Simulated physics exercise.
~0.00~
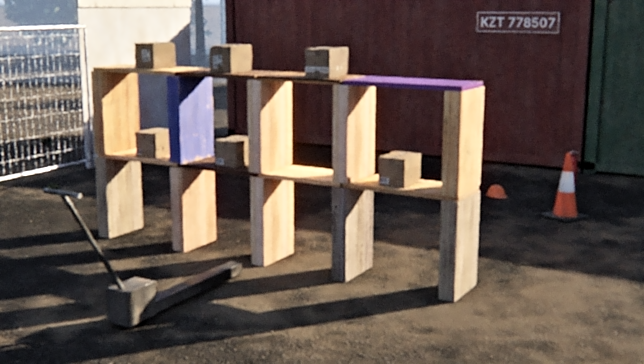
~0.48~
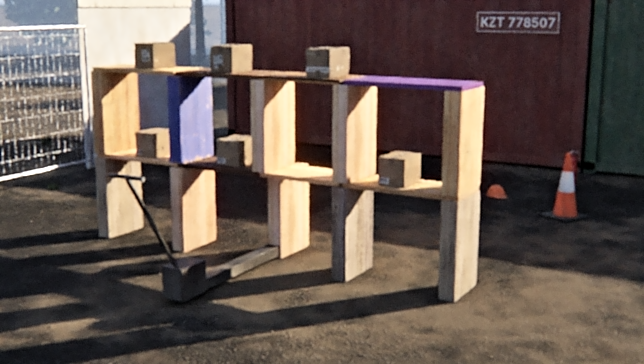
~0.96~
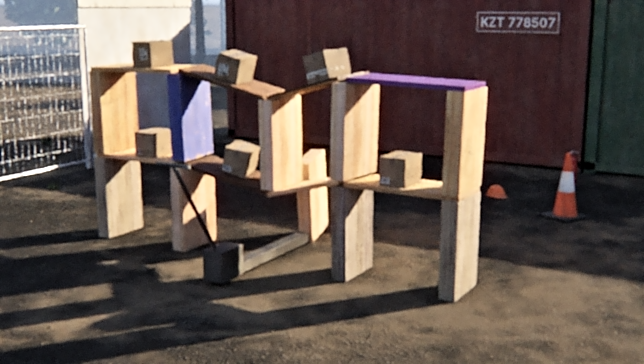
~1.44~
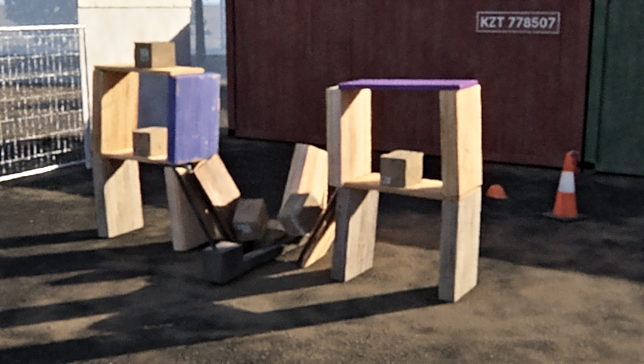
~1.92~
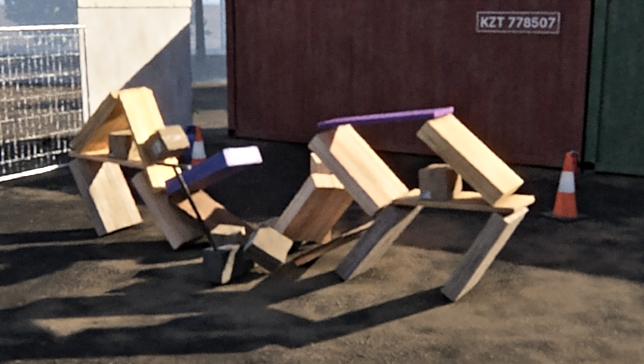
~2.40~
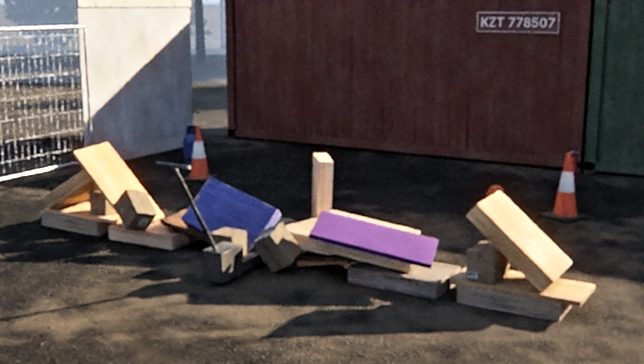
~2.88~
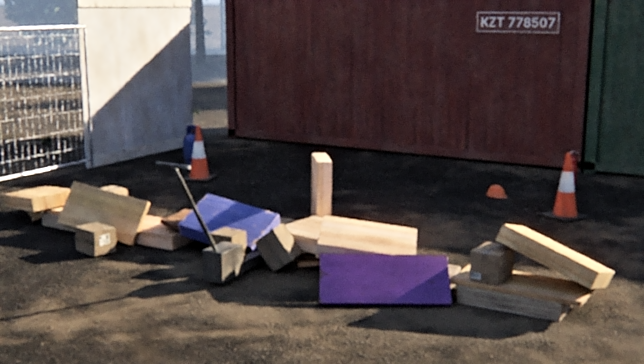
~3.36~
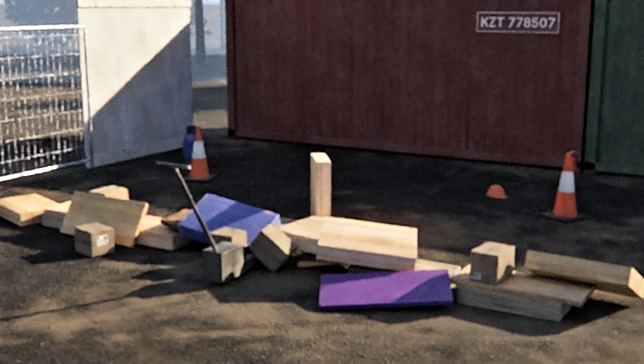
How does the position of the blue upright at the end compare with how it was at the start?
At the start the blue upright stands upright in the upper tier of the shelving. By the end it is lying on its side among the fallen pieces.
